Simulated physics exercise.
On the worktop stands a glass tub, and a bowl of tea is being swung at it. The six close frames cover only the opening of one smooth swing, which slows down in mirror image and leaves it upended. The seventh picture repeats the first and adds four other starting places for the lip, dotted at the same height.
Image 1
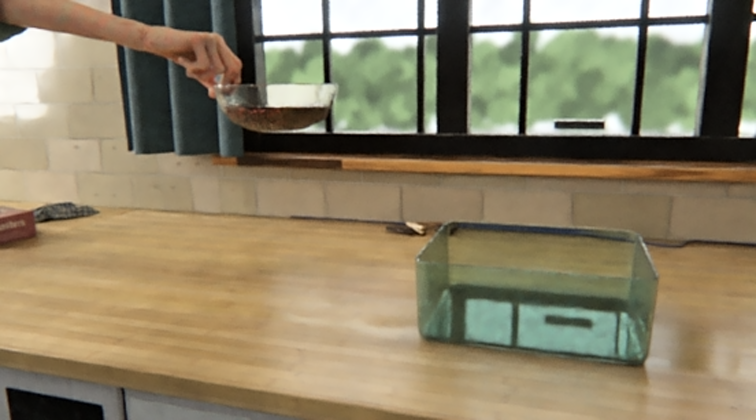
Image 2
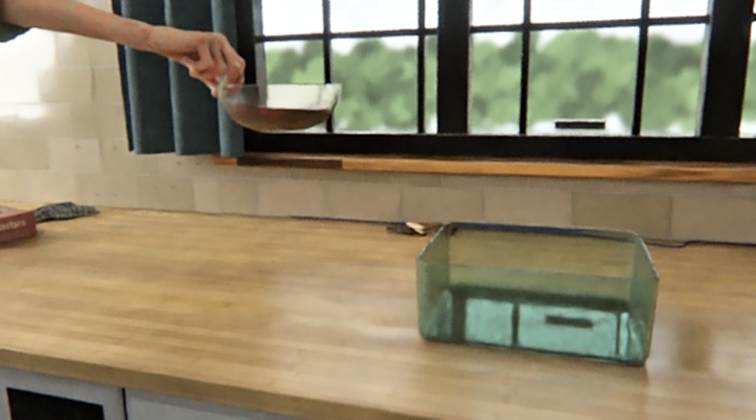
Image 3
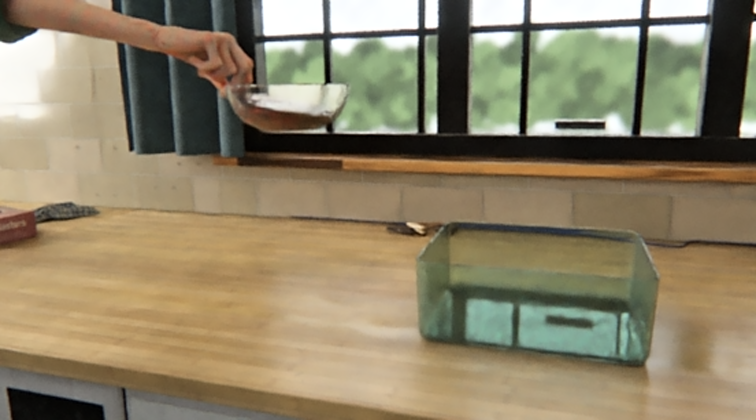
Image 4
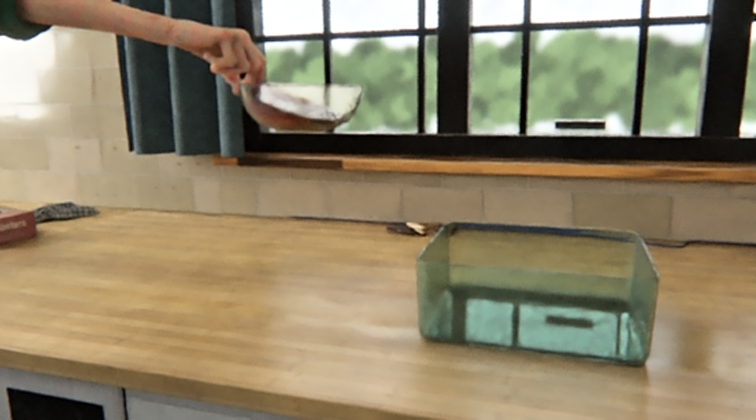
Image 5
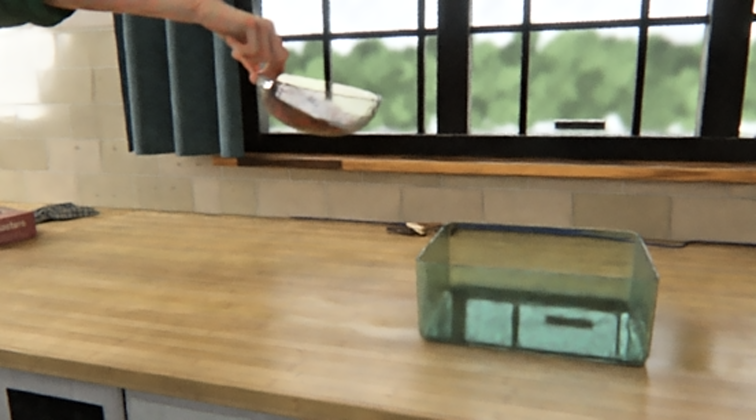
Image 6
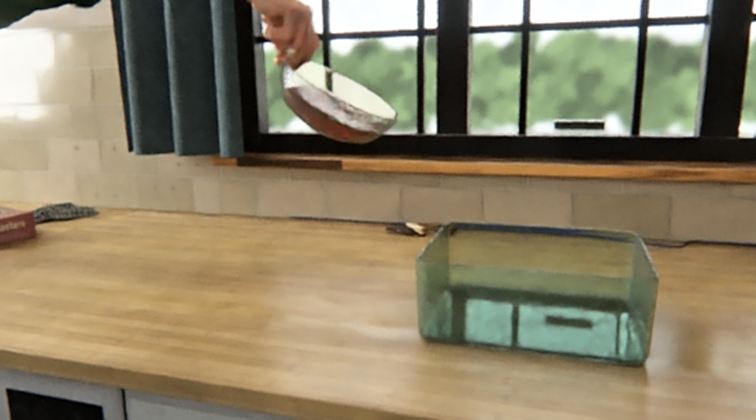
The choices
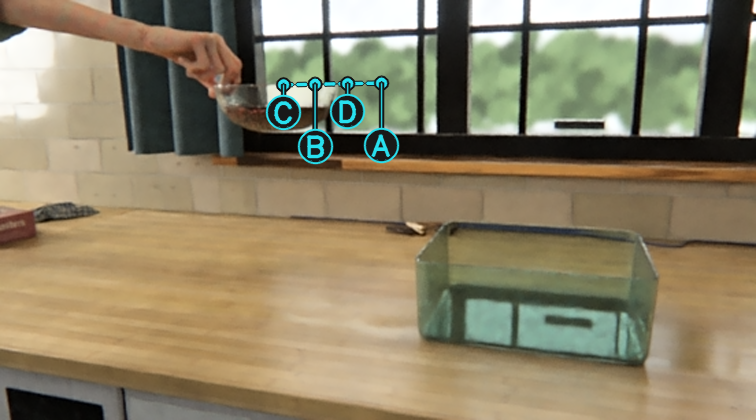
A hand held a clear glass bowl of brown liquid above a wooden worktop by a window, then moved it right toward a greenish glass tub, tilting it more and more.
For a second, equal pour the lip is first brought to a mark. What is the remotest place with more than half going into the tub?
Take C.
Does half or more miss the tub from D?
No.
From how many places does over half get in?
All of them.
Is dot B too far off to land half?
No.
On the marked copy, A at (381, 83); B at (315, 84); C at (283, 84); D at (347, 83).
For dot A, about 88 % lands in the tub, 9 % falls short and 3 % goes beside or beyond.
For dot B, about 77 % lands in the tub, 8 % falls short and 15 % goes beside or beyond.
For dot C, about 65 % lands in the tub, 25 % falls short and 9 % goes beside or beyond.
For dot D, about 78 % lands in the tub, 4 % falls short and 17 % goes beside or beyond.
